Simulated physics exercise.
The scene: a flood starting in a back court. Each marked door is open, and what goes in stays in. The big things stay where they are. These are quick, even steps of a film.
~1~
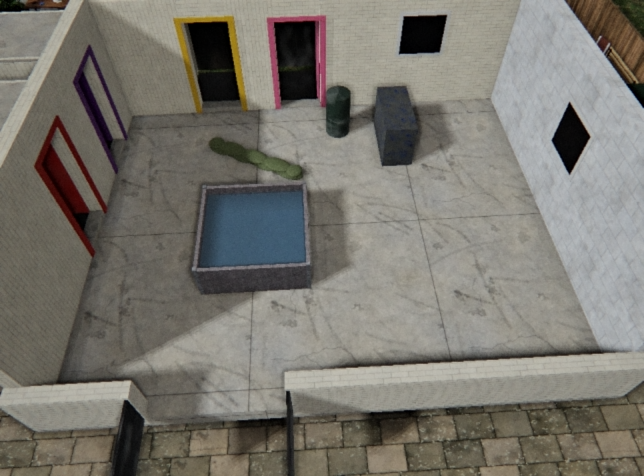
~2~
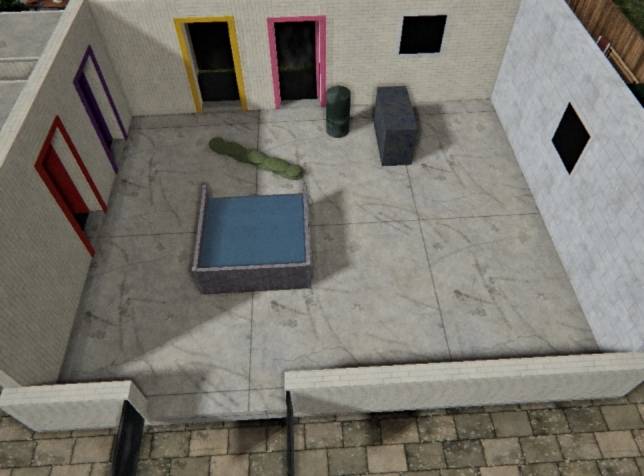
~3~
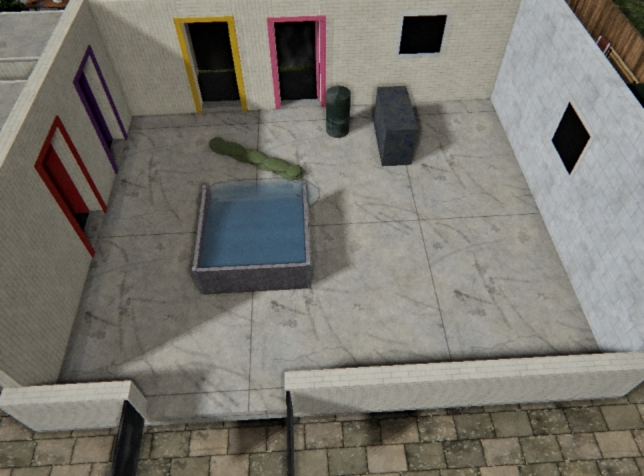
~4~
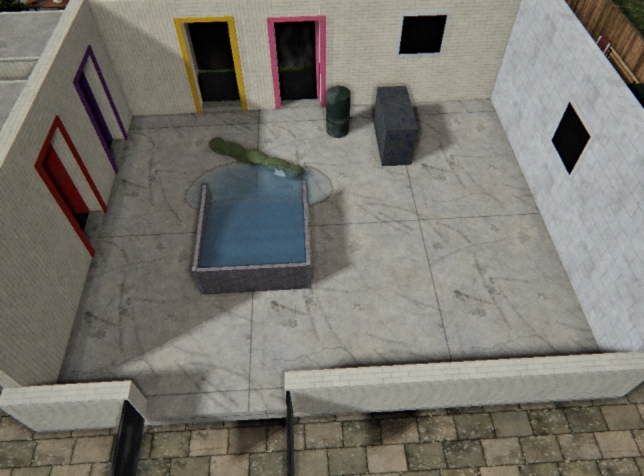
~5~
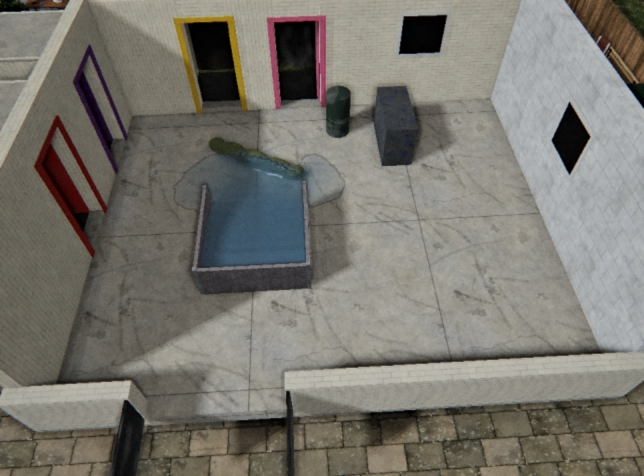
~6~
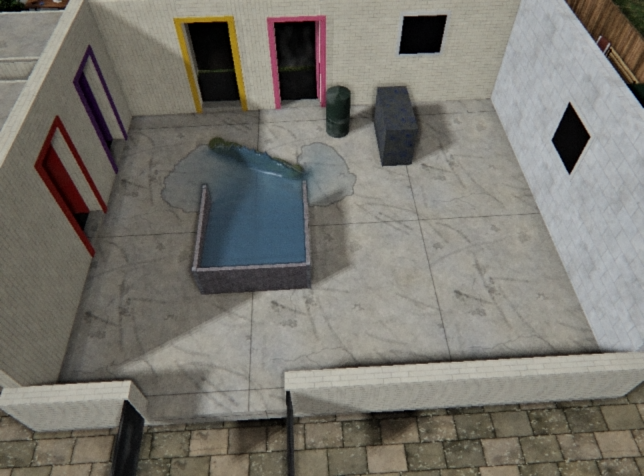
Back court with a square tank losing its far wall, water pouring out and spreading around a low green mound behind it.
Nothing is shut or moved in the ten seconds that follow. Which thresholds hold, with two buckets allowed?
In the end: The red door admits no more than that; the yellow door admits no more than that; the purple door lets in a lot; the pink door lets in a lot.
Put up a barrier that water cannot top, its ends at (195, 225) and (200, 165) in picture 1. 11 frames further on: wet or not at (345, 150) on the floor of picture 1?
There: Awash.
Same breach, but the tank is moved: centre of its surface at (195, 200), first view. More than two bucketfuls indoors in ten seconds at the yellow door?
In short: The yellow one goes over.
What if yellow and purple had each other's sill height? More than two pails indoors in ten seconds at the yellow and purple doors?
My reading: Yellow door is over, purple door lets more in.
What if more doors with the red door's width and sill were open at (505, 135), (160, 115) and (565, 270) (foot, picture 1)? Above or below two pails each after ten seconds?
One after the other: Lets less in, is over, keeps below it.
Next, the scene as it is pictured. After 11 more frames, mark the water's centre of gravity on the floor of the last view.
At about (243, 180).
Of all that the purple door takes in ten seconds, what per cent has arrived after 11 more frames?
I make it 15 per cent.
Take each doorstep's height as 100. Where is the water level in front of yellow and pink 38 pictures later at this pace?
Near 70 and 70 in a hundred.
A moment on, water covers 20 % of the floor; the red door not reached, the yellow door not reached, the purple door not reached, the pink door not reached.
Next, water covers 30 % of the floor; the red door not reached, the yellow door wet at the sill, nothing in, the purple door over two buckets in, the pink door under two buckets in.
Then, water covers 40 % of the floor; the red door wet at the sill, nothing in, the yellow door under two buckets in, the purple door far over two buckets in, the pink door over two buckets in.
Later, water covers 55 % of the floor; the red door wet at the sill, nothing in, the yellow door under two buckets in, the purple door far over two buckets in, the pink door over two buckets in.
In the end, water covers 65 % of the floor; the red door wet at the sill, nothing in, the yellow door under two buckets in, the purple door far over two buckets in, the pink door over two buckets in.
